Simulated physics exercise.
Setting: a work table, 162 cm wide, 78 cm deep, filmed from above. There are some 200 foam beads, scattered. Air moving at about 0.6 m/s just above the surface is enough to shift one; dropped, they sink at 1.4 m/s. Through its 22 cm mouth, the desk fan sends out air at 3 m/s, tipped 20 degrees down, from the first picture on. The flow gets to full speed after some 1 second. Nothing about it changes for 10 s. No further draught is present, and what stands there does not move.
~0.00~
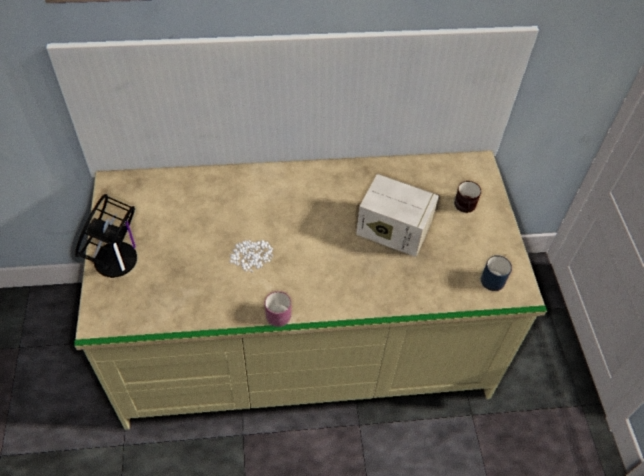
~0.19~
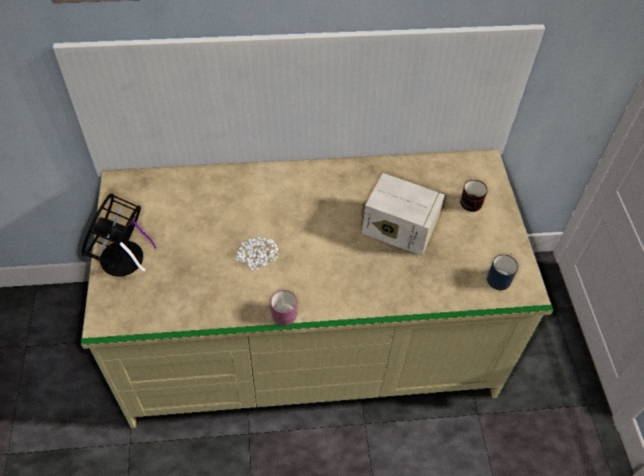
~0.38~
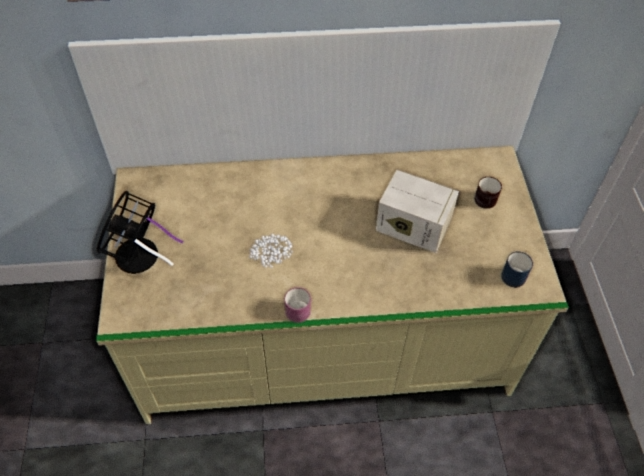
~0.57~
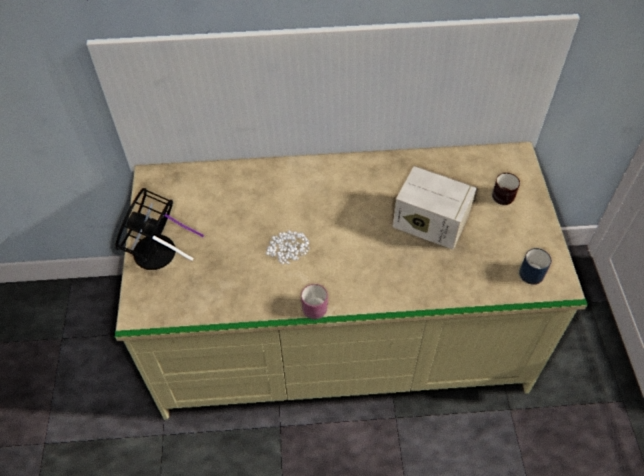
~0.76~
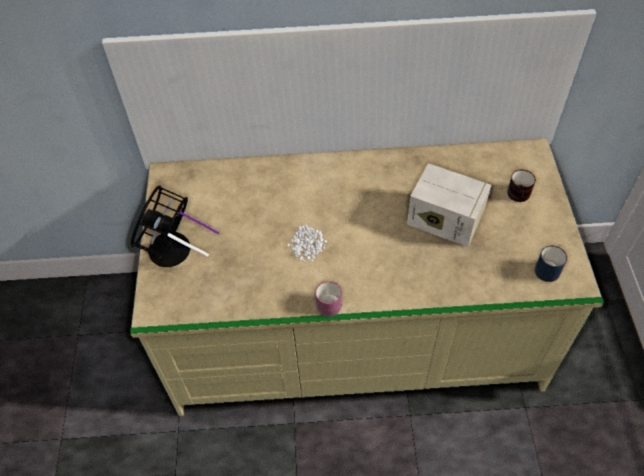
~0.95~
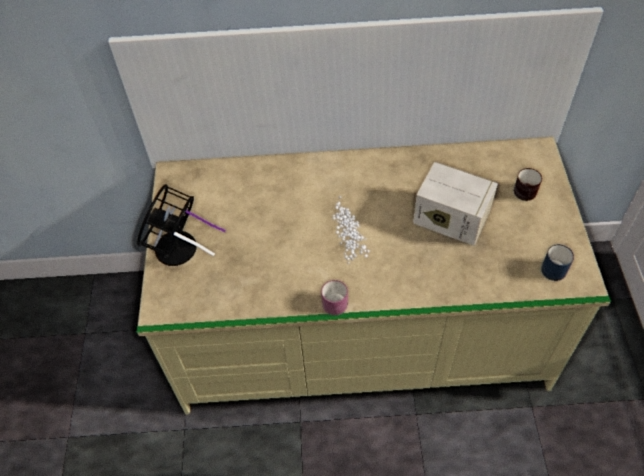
Small white beads lie in a loose patch on a tan-topped work table with a green front edge, seen from above against a blue-grey wall. A black desk fan stands at the left, a pink container near the front, and a white box, a dark red container and a blue one at the right. The view drifts left as purple and white strips swing out from the fan, then the beads scatter rightward.
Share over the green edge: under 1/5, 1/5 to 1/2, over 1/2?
Under 1/5.
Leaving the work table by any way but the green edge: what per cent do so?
Estimate: Close to 80 per cent.
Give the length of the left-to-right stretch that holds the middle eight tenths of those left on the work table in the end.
The middle group spans some 30 cm.
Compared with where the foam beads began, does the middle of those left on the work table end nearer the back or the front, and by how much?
It drifted toward the rear, roughly 35 cm.
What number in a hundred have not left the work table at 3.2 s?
That comes to roughly 60 % remaining.
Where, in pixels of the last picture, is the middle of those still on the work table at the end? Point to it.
Centre point: About (522, 155).
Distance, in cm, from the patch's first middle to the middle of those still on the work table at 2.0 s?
I'd guess near 85 cm.
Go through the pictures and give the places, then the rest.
The middle of the foam beads is near (253, 256), none has stirred yet and the mouth of the desk fan is at (106, 232), in the first picture.
The middle of the foam beads is near (257, 252), none has stirred yet and the green edge is centred on (324, 327), in the second picture.
The middle of the foam beads is near (271, 249), none has stirred yet, the top of a mug is at (298, 298) and the top of a book is at (419, 197), in the third picture.
The middle of the foam beads is near (288, 245) and none has stirred yet, in the fourth picture.
The middle of the foam beads is near (307, 243), the farthest in sight from the desk fan is at (325, 242) and about 45 % have left their places, in the fifth picture.
The middle of the foam beads is near (350, 230), the farthest in sight from the desk fan is at (368, 252) and all have left their places, in the sixth picture.
After 2.0 s the count stands so, 0 % are over the green edge; the middle of those still in play is near (485, 142).
After 3.2 s the count stands so, 0 % are over the green edge; the middle of those still in play is near (509, 150).
After 5.5 s the count stands so, 1 % are over the green edge; the middle of those still in play is near (513, 156).
After 10.0 s, at the end, 1 % are over the green edge; the middle of those still in play is near (522, 155).
